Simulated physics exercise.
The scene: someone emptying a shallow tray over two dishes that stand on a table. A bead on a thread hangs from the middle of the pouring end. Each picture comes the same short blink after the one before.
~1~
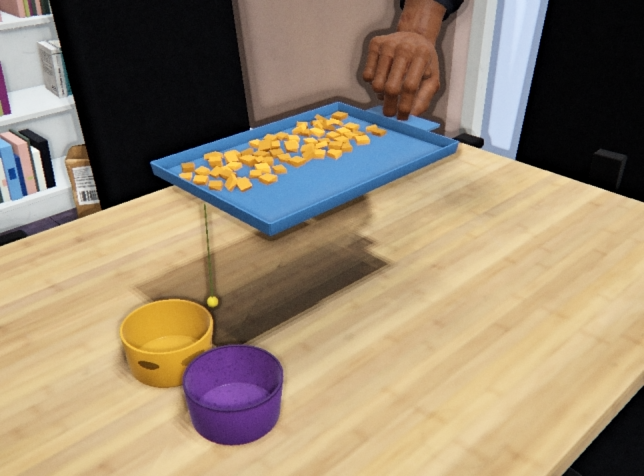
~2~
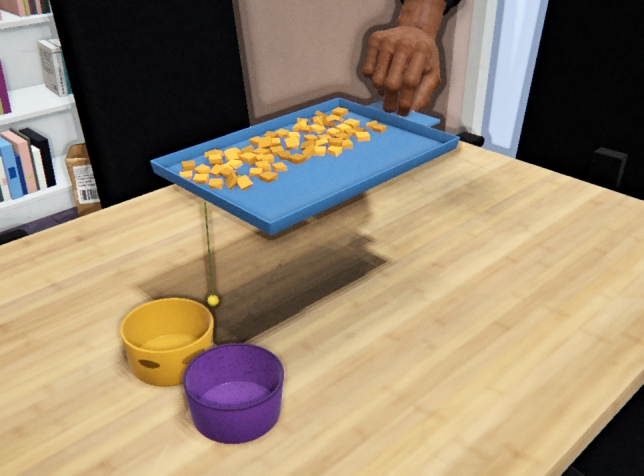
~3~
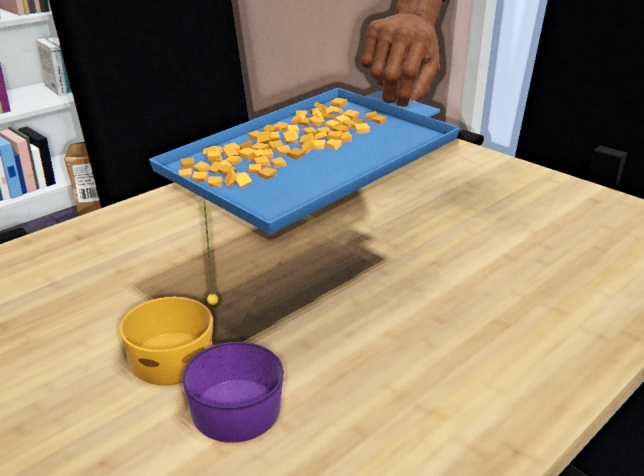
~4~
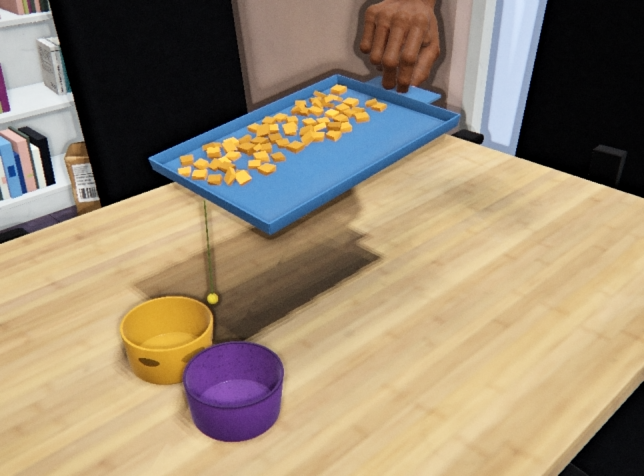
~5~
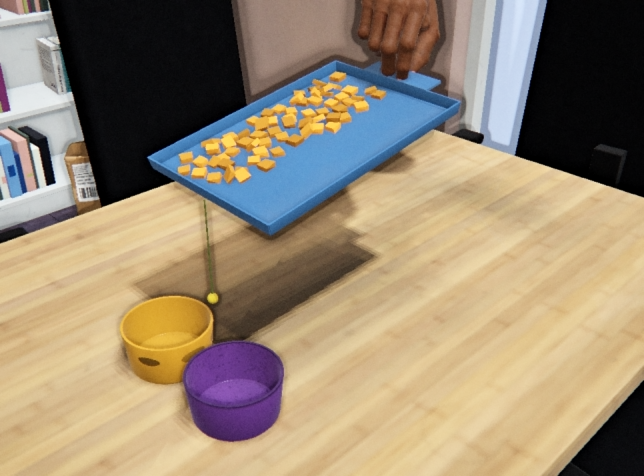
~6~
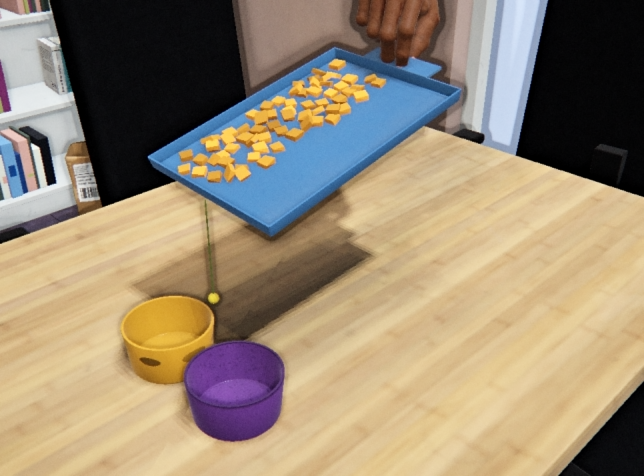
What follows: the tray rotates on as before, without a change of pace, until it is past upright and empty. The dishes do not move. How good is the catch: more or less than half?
Caught overall: The larger part.
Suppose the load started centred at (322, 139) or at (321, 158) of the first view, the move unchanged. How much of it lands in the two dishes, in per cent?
First some 70, then 70 per cent.
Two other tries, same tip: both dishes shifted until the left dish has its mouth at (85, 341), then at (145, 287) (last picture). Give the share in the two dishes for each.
In turn 10 and 50 in a hundred.
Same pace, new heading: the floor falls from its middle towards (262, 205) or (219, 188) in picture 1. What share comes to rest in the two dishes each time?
First some 70, then 50 per cent.
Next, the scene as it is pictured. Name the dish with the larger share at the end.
More ends in the left-hand dish.
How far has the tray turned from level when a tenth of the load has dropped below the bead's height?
Around 75° of tilt.
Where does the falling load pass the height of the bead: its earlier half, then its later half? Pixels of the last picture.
At about (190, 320), then at (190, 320).
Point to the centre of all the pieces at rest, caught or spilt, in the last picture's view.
At about (188, 366).
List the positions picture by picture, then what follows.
Corners of the pouring end at (153, 162) and (270, 222), level; middle of the load at (291, 147), small crackers; left dish at (130, 360); right dish at (195, 416); bead on its thread at (213, 302), in the first frame.
Corners of the pouring end at (153, 161) and (270, 221), level; middle of the load at (291, 144), in the second frame.
Corners of the pouring end at (152, 159) and (270, 221), tipped barely, lowest at the right corner; middle of the load at (290, 138), in the third frame.
Corners of the pouring end at (152, 158) and (269, 222), tipped a little, lowest at the right corner; middle of the load at (289, 130), in the fourth frame.
Corners of the pouring end at (151, 157) and (269, 223), tipped a little, lowest at the right corner; middle of the load at (288, 123), in the fifth frame.
Corners of the pouring end at (151, 156) and (269, 225), tipped a little, lowest at the right corner; middle of the load at (288, 116); left dish at (131, 357); right dish at (196, 412), in the sixth frame.
Soon, tray tipped steeply; all on the tray.
A while on, tray tipped right over; most on the tray; a small part in the right dish; a small part in the left dish; a small part outside both.
Towards the end, tray tipped past a quarter turn; about a quarter in the right dish; about half in the left dish; about a quarter outside both; a stray few in the air.
Finally, tray tipped past a quarter turn; about a quarter in the right dish; about half in the left dish; about a quarter outside both; a stray few in the air.
